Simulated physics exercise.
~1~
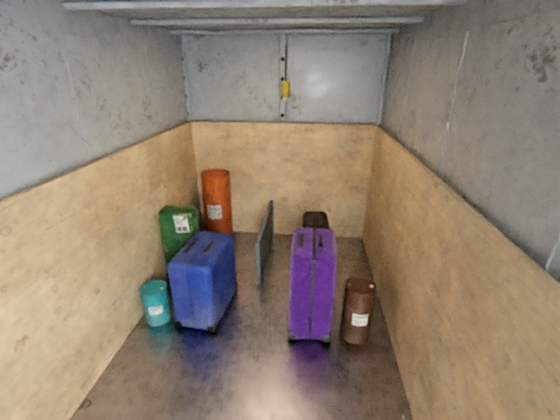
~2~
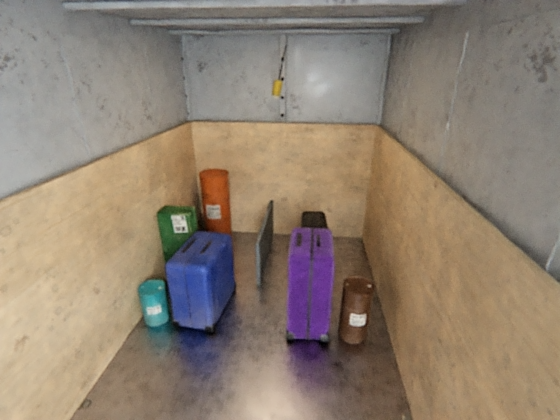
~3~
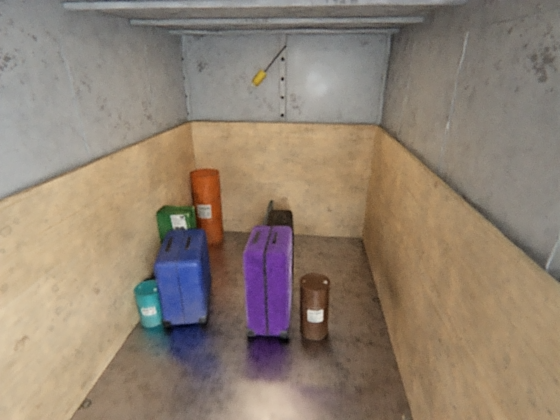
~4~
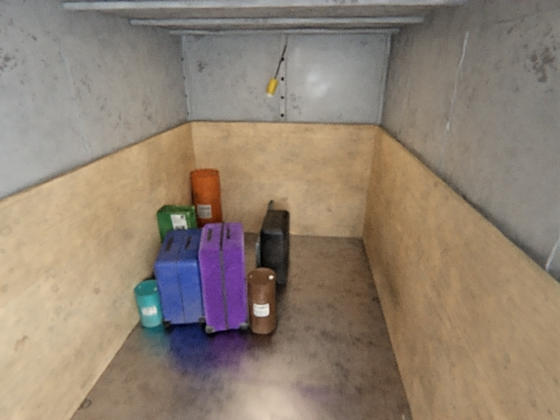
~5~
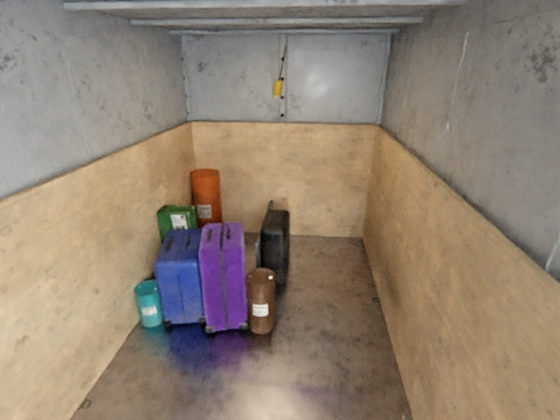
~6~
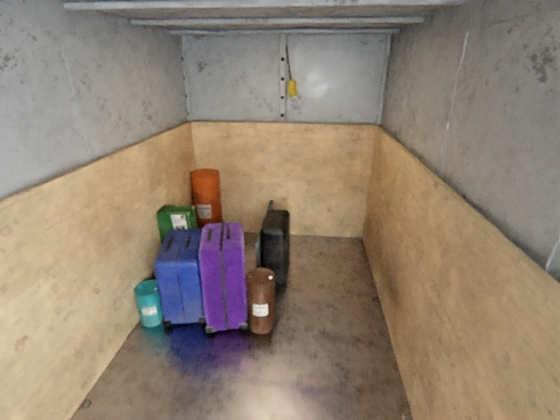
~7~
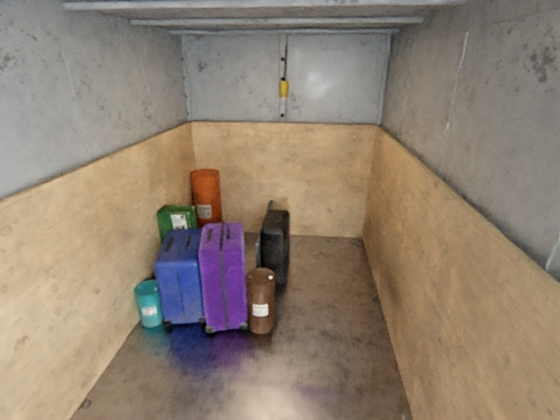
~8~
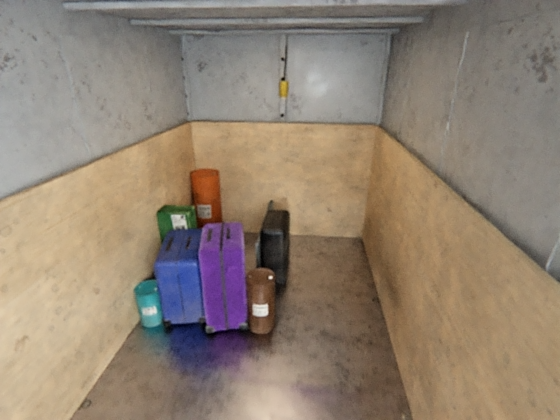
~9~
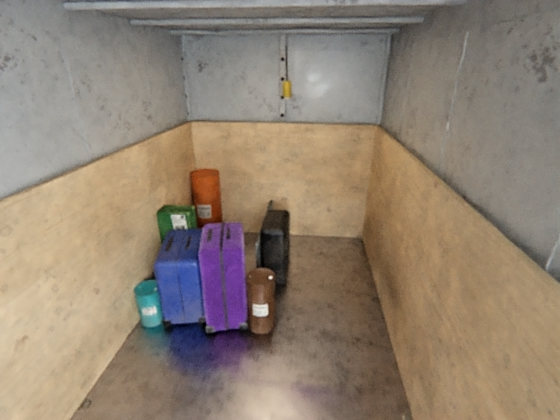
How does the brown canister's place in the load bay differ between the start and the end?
At the start the brown canister stands near the right wall. By the end it stands well to the left, around the middle of the floor and still just right of the purple case.
